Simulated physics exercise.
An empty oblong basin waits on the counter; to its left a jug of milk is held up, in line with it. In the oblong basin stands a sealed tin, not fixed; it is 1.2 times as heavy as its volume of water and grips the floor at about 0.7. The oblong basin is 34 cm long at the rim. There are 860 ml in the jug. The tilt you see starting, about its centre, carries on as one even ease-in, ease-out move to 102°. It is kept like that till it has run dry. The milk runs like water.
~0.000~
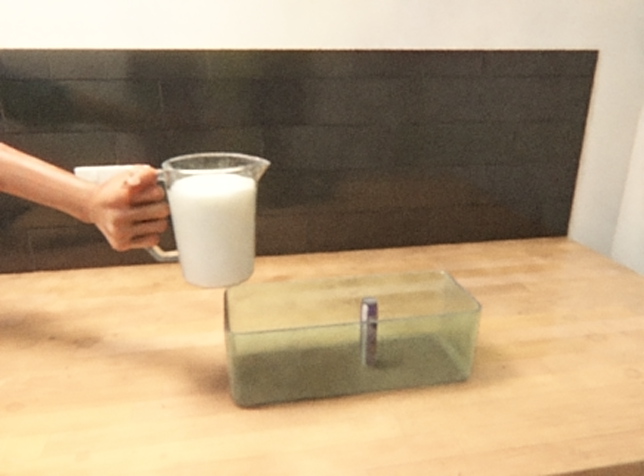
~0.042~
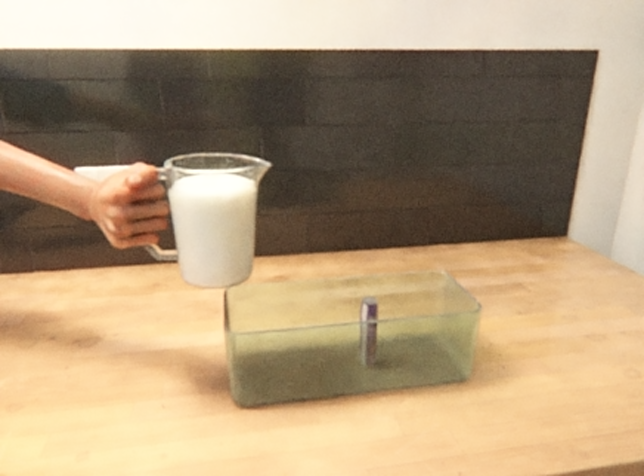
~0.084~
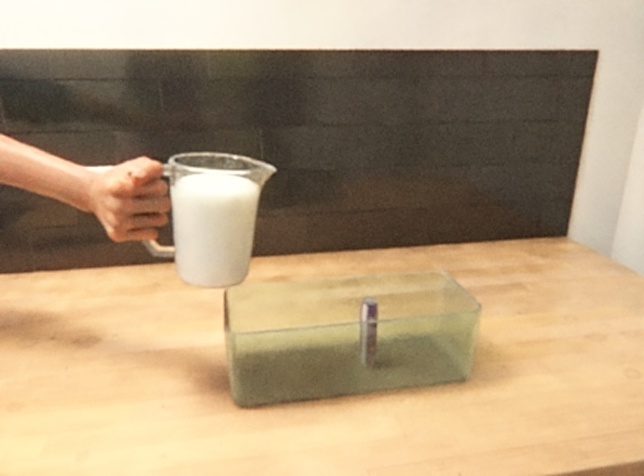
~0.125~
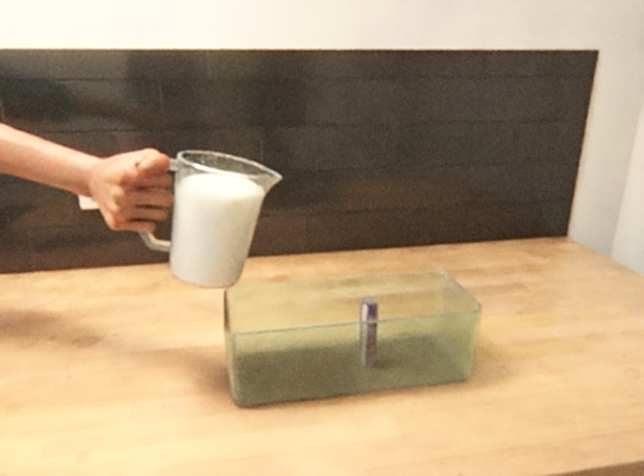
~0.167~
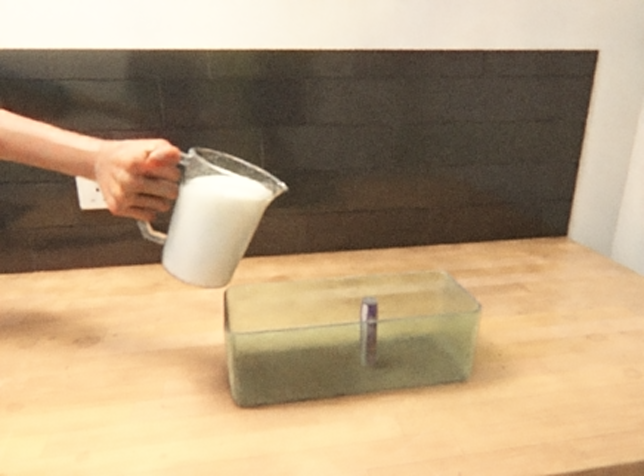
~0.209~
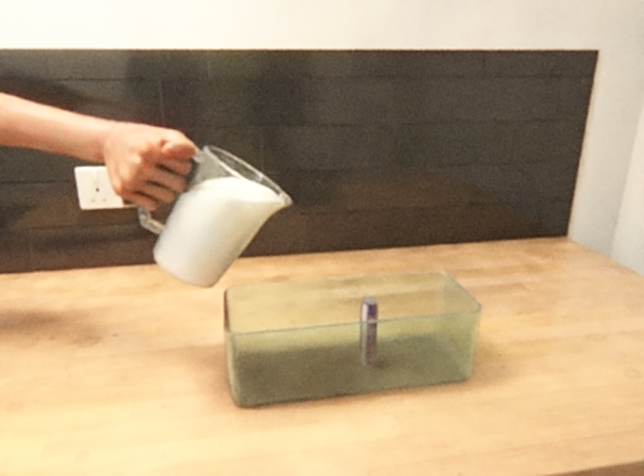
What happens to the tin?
It stays up.
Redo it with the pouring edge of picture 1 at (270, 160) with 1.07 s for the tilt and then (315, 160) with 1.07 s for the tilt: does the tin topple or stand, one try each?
First it remains upright; then it goes over.
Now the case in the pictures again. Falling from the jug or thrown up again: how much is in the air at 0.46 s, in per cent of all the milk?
Some 22 per cent.
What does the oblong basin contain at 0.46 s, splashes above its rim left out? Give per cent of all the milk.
Some 16 per cent.
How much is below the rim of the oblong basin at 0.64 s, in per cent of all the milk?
About 60 per cent.
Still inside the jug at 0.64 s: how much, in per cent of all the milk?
About 24 per cent.
After 0.46 s the tilt is 97° and 62 per cent is still to pour; the tin stands where it began.
After 0.64 s the tilt is 102° and 24 per cent is still to pour; the tin stands where it began.
After 0.82 s the tilt is 102° and 6 per cent is still to pour; the tin stands where it began.
After 1.03 s the tilt is 102° and 1 per cent is still to pour; the tin stands where it began.
In the end the tin stands where it began.
